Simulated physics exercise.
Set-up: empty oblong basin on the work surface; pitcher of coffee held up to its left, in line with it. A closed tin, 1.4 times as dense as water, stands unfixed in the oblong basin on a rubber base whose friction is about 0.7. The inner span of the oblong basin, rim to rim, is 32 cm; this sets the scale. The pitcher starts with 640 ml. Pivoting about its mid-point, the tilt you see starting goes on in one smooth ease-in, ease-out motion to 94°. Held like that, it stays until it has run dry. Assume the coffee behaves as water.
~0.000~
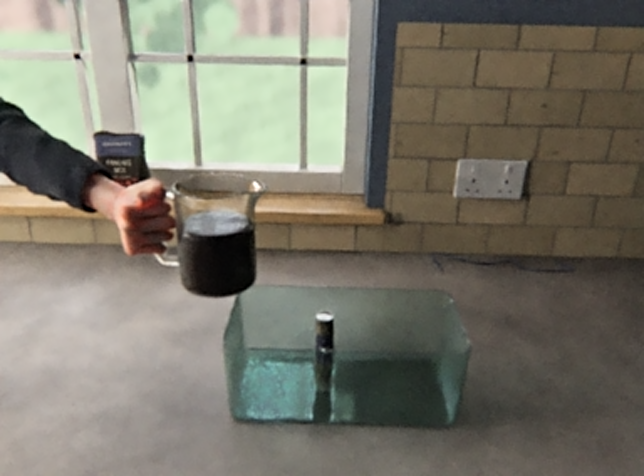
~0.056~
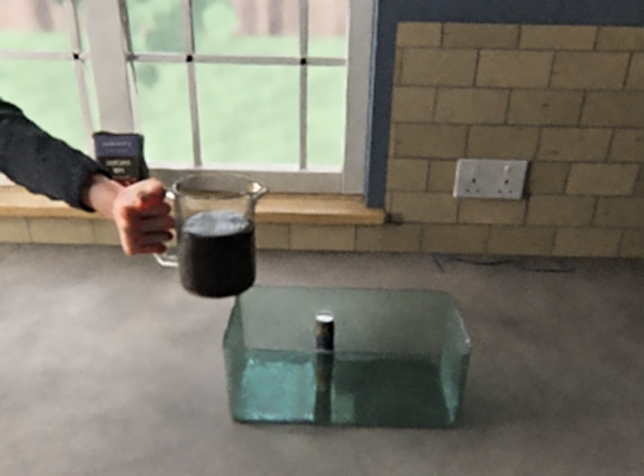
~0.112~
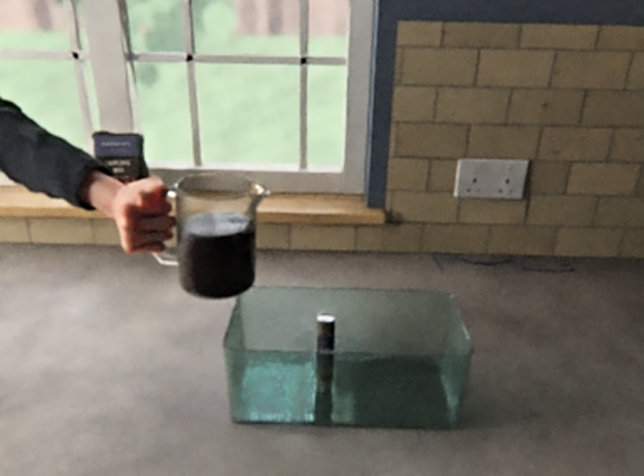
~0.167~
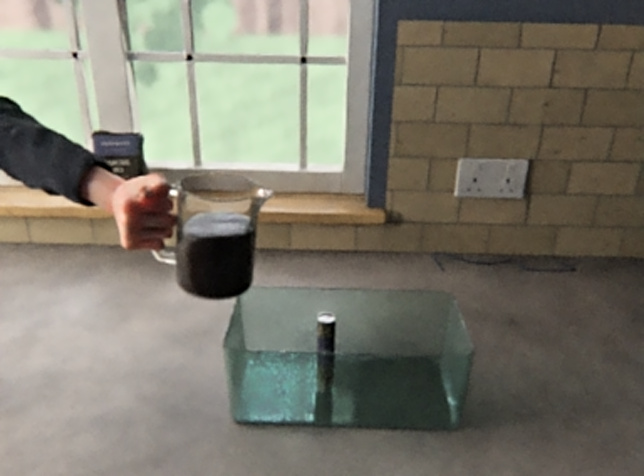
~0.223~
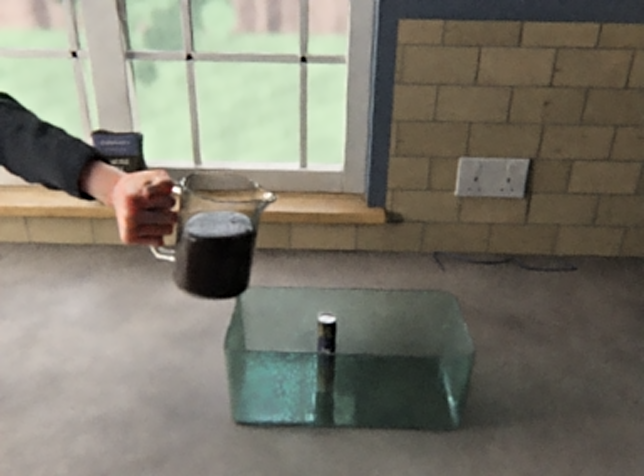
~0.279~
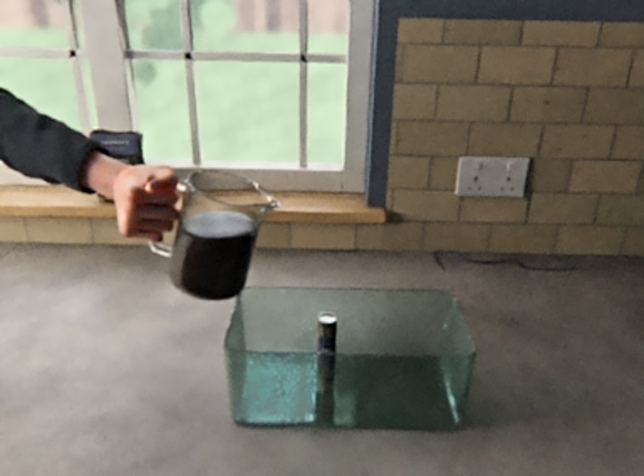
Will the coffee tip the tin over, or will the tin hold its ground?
It's bound to be brought down.
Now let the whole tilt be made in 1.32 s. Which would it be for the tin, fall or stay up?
Outcome - the tin ends up overturned.
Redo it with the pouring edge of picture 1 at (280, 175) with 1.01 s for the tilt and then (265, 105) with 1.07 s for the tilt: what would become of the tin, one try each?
Trial 1 - tin stays standing; trial 2 - tin stays standing.
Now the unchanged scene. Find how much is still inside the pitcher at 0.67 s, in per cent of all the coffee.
Close to 98 in a hundred.
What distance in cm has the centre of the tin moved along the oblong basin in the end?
8.0 cm.
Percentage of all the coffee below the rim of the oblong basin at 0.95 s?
Near 24 in a hundred.
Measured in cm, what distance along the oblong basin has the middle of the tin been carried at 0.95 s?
The tin has gone some 0 cm.
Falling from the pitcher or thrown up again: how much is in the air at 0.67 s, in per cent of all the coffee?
I'd put it at about 3 percent.
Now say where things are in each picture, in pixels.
In the first picture, it leans 0°; its right rim is at (267, 188); the coffee meets the walls at (181, 220) and (252, 223); the oblong basin's rim runs from (231, 315) to (460, 321); the tin's top is at (325, 319).
In the second picture, it leans 1°; its right rim is at (268, 189); the coffee meets the walls at (181, 221) and (253, 223).
In the third picture, it leans 3°; its right rim is at (270, 191); the coffee meets the walls at (181, 222) and (253, 223).
In the fourth picture, it leans 6°; its right rim is at (273, 194); the coffee meets the walls at (181, 222) and (254, 224).
In the fifth picture, it leans 10°; its right rim is at (277, 198); the coffee meets the walls at (182, 222) and (255, 223).
In the sixth picture, it leans 15°; its right rim is at (281, 203); the coffee meets the walls at (181, 223) and (257, 224).
By 0.67 s the tilt is 65° and 97 per cent is still to pour; the tin stands where it began.
By 0.95 s the tilt is 91° and 57 per cent is still to pour; the tin stands where it began.
By 1.25 s the tilt is 94° and 20 per cent is still to pour; the tin lies on its side.
By 1.57 s the tilt is 94° and 7 per cent is still to pour; the tin lies on its side.
At rest the tin lies on its side.
